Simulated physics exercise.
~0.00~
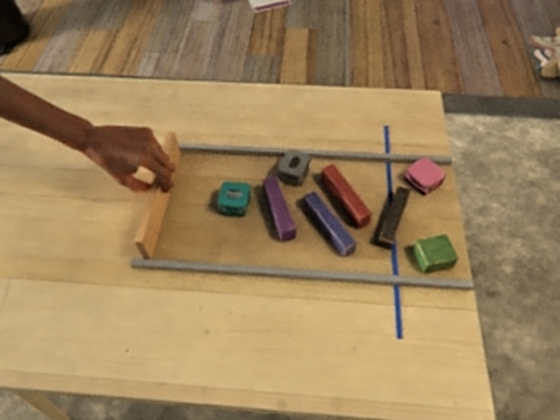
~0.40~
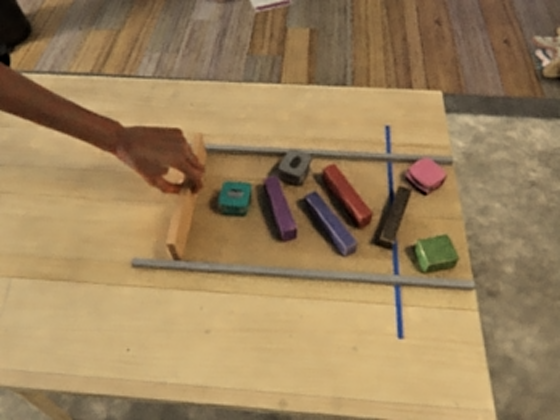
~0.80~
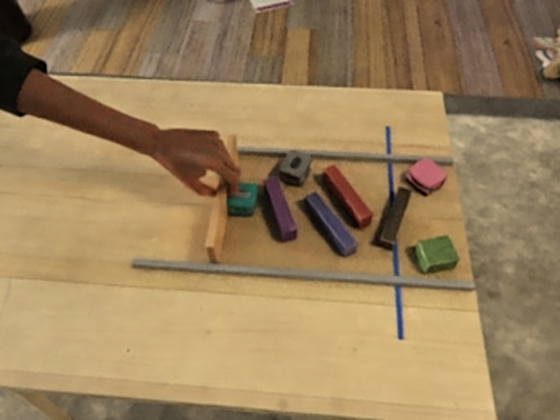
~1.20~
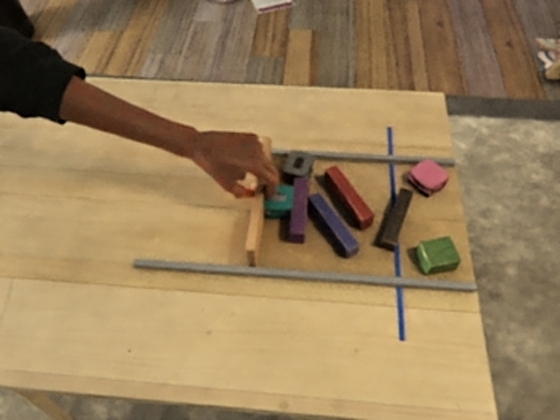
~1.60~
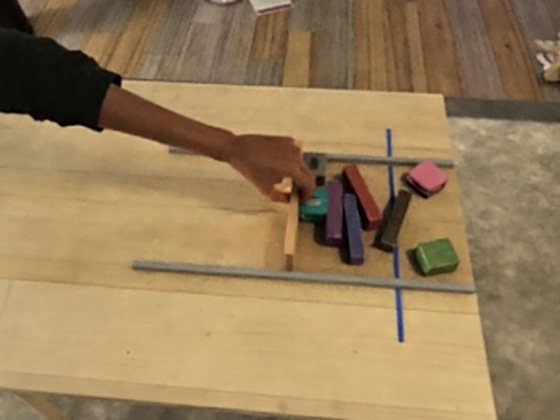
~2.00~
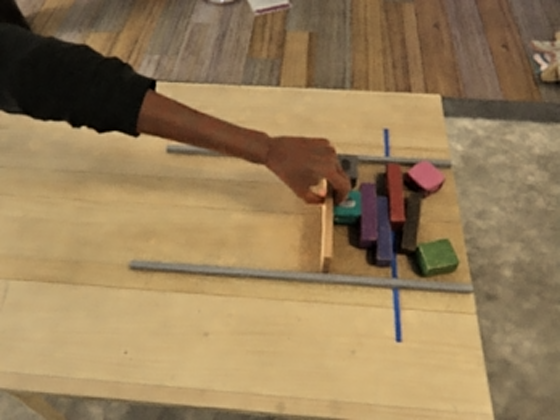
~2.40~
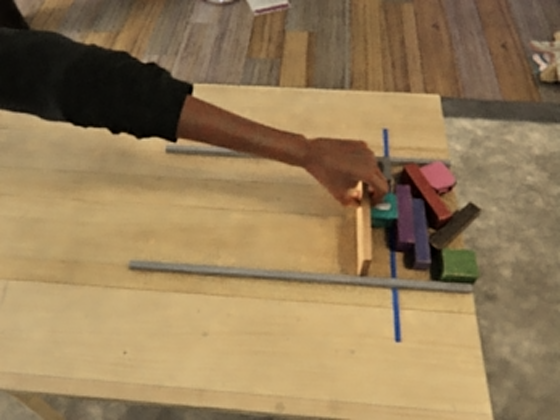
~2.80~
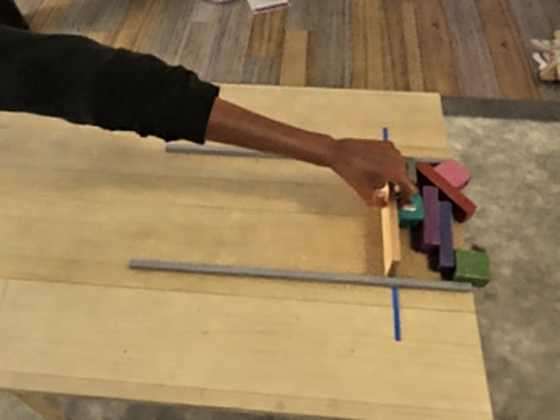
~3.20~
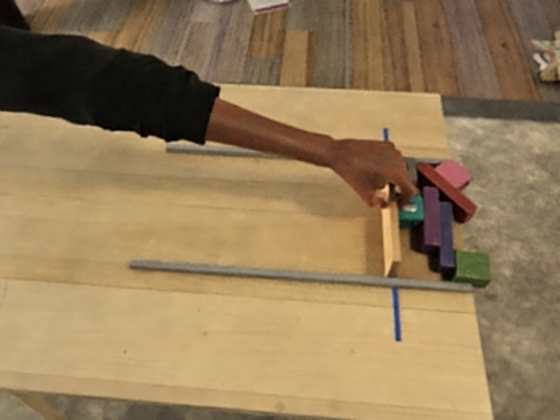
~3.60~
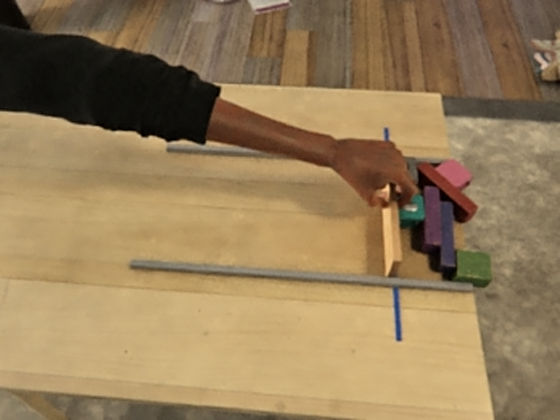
A hand slid an upright wooden board rightward between two gray rails, bunching the colorful blocks together and pushing them toward the table's edge, then stopped at the blue tape; the black bar had gone over the edge, while the other blocks stayed crowded there.
